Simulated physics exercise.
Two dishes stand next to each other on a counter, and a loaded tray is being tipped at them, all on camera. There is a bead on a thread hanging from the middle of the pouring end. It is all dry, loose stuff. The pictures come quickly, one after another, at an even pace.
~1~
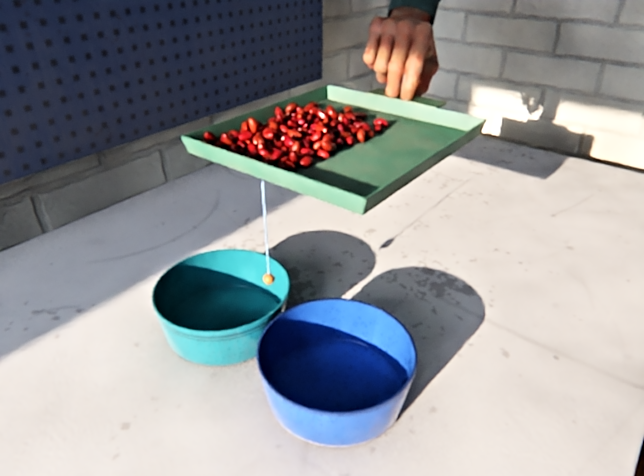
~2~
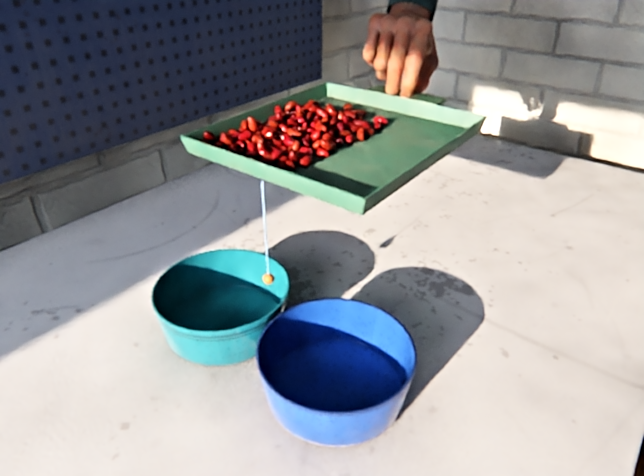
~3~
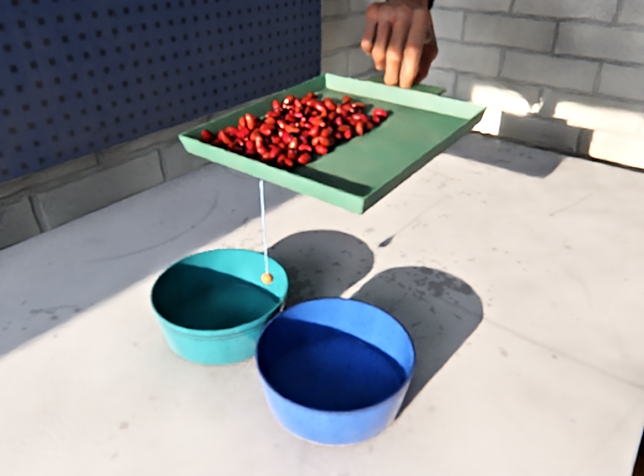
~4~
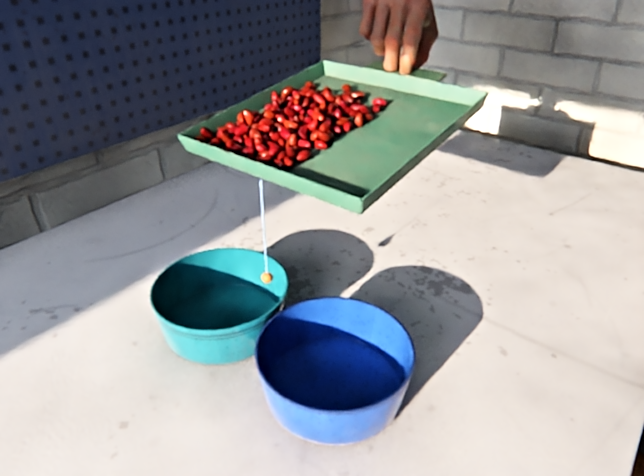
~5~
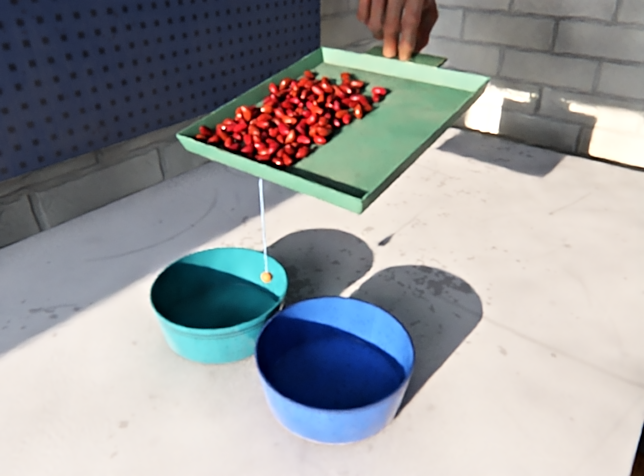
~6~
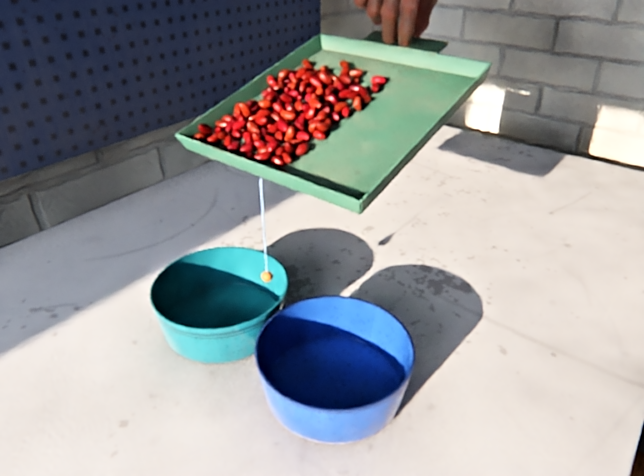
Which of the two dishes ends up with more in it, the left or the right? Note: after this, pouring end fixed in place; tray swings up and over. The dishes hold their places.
Pretty sure the heavier pile builds up on the left there.
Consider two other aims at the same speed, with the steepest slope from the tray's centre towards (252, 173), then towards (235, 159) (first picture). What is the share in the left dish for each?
First case: 70 %; second case: 80 %.
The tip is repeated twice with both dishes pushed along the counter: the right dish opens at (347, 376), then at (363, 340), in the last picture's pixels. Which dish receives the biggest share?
In the first try it's the left-side dish, and in the second it's the left-side dish.
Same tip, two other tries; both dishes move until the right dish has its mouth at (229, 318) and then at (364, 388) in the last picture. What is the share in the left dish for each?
The first try yields 10% and the second yields 80%.
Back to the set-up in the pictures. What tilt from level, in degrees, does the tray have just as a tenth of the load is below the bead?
About 90°.
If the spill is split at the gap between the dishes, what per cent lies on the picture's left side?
100 per cent, about.
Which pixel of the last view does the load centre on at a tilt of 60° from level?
The load is centred near (248, 116).
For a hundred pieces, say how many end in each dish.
Near 60 in a hundred for the left dish; near 20 for the right dish.
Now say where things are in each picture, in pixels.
In the first picture, corners of the pouring end at (187, 136) and (364, 195), level; middle of the load at (294, 132), kidney beans; left dish at (171, 338); right dish at (285, 416); bead on its thread at (269, 279).
In the second picture, corners of the pouring end at (186, 135) and (363, 195), level; middle of the load at (294, 131).
In the third picture, corners of the pouring end at (185, 135) and (361, 196), tipped barely, level across its low end; middle of the load at (292, 127).
In the fourth picture, corners of the pouring end at (183, 134) and (360, 196), tipped a little, level across its low end; middle of the load at (291, 120).
In the fifth picture, corners of the pouring end at (182, 134) and (359, 197), tipped a little, level across its low end; middle of the load at (290, 114).
In the sixth picture, corners of the pouring end at (181, 133) and (359, 197), tipped clearly, level across its low end; middle of the load at (289, 108); left dish at (169, 335); right dish at (284, 413).
Soon after the last picture, tray tipped steeply; nearly all on the tray; a stray few in the air.
A little later, tray tipped right over; about a third on the tray; a stray few in the right dish; about a quarter in the left dish; a small part outside both; about a third in the air.
Later still, tray tipped past a quarter turn; about a quarter in the right dish; about half in the left dish; about a quarter outside both.
At rest, tray tipped past a quarter turn; about a quarter in the right dish; about half in the left dish; about a quarter outside both.
